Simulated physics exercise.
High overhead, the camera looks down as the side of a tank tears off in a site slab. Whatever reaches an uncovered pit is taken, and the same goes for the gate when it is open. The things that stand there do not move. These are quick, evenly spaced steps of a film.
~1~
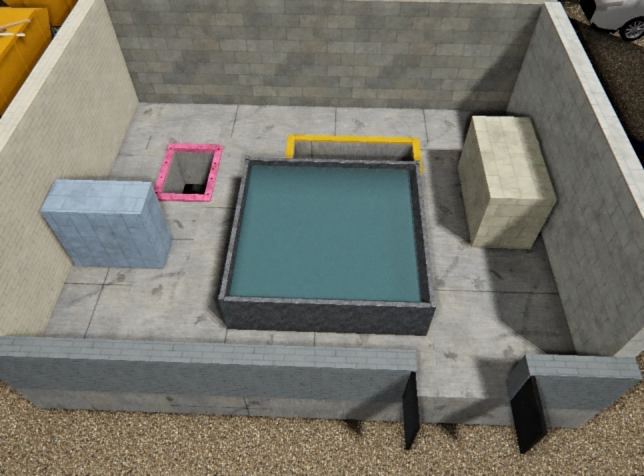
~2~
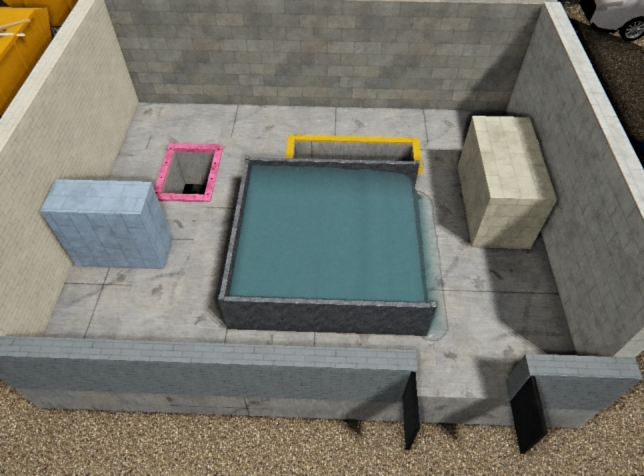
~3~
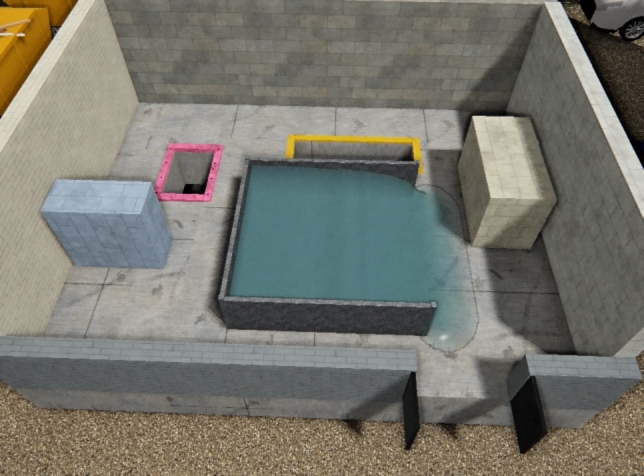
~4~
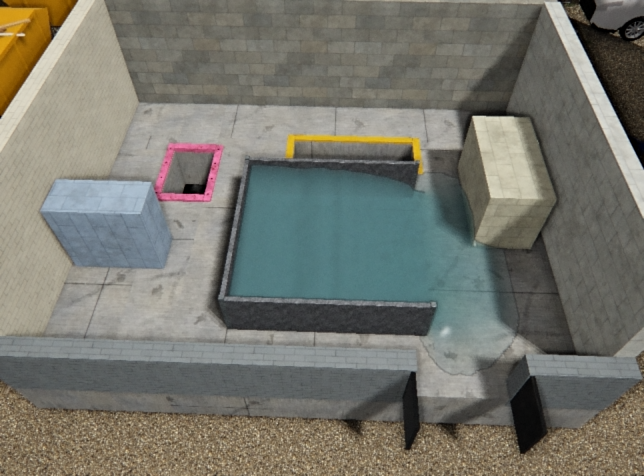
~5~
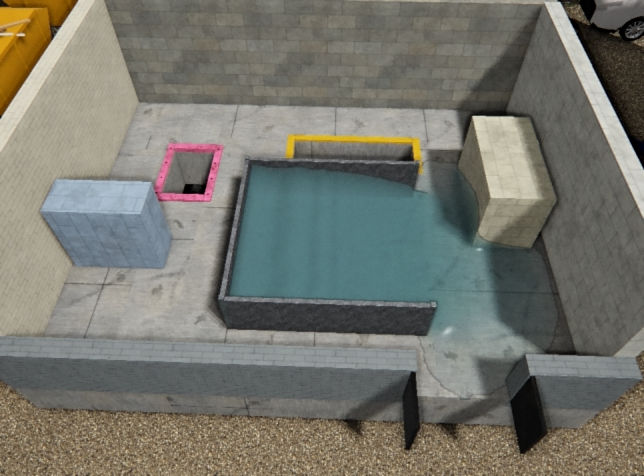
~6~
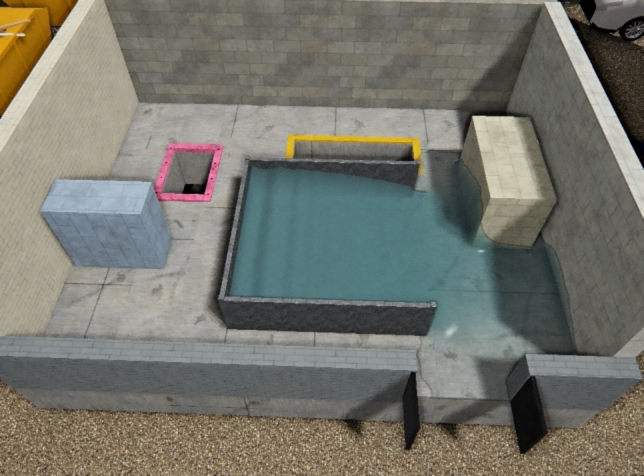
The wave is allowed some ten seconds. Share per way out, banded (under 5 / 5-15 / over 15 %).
Banded: Gate over 15 %, yellow pit over 15 %, pink pit under 5 %.
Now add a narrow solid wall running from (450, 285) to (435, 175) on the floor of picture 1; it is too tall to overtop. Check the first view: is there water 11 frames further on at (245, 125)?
That spot: Spared.
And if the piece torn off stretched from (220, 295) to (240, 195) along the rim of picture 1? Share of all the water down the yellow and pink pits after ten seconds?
Per cent: Yellow 6, pink 15.
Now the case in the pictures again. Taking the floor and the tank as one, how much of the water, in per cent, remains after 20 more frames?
Around 88 parts in a hundred.
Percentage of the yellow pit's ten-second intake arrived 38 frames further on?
It works out at roughly 60 percent of the ten-second total.
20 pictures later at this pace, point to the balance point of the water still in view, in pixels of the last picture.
I'd say around (418, 246).
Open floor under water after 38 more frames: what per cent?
Estimate: Near 80 %.
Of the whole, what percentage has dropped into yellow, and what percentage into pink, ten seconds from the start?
Estimates: 20 % and 0 %.
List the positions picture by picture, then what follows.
In the first frame, the water tank at (330, 227) is whole and still.
In the second frame, the front is at a hidden place, out from the gap at (416, 250).
In the third frame, water pours out at (416, 251) and has run to (435, 191).
In the fourth frame, the front is at (460, 183), out from the gap at (416, 251).
In the fifth frame, the front is at (457, 168), out from the gap at (416, 252).
In the sixth frame, water pours out at (416, 252) and has run to a hidden place.
A moment on, water covers 30 % of the floor; the gate 0 %, the yellow pit 0 %, the pink pit 0 %.
Next, water covers 35 % of the floor; the gate 1 %, the yellow pit 2 %, the pink pit 0 %.
Then, water covers 55 % of the floor; the gate 7 %, the yellow pit 4 %, the pink pit 0 %.
Later, water covers 80 % of the floor; the gate 17 %, the yellow pit 12 %, the pink pit 0 %.
In the end, water covers 85 % of the floor; the gate 23 %, the yellow pit 20 %, the pink pit 1 %.
